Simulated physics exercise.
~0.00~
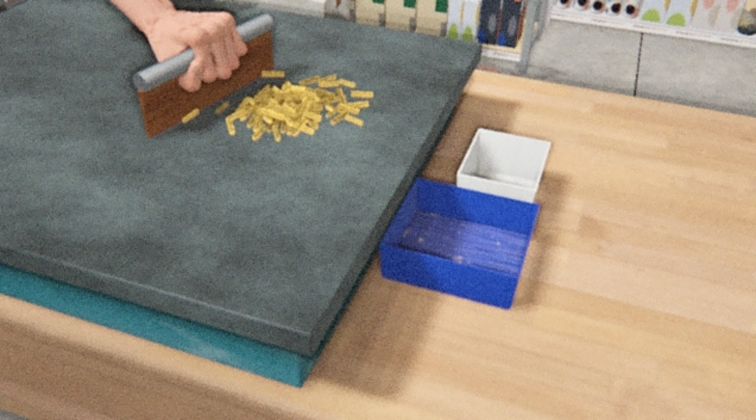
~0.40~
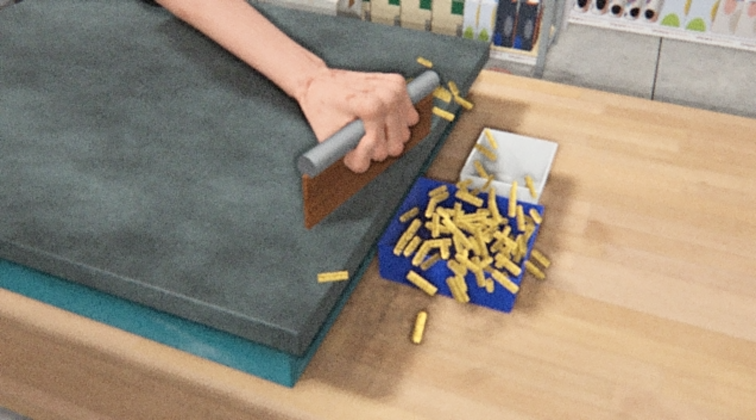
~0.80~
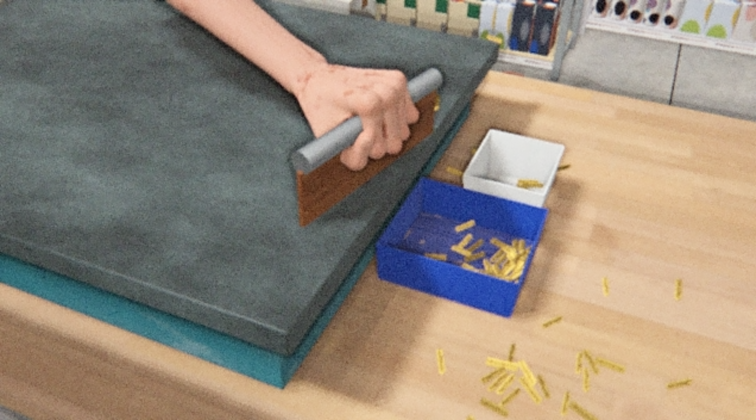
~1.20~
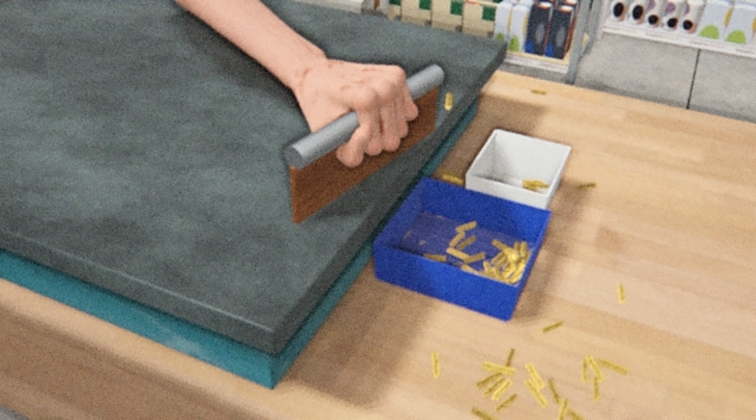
A hand pushed a pile of dry yellow pasta across a dark slab with a wooden scraper and sent it over the edge, where about half landed in a blue tin, a few in a white one, and many scattered across the wooden counter.
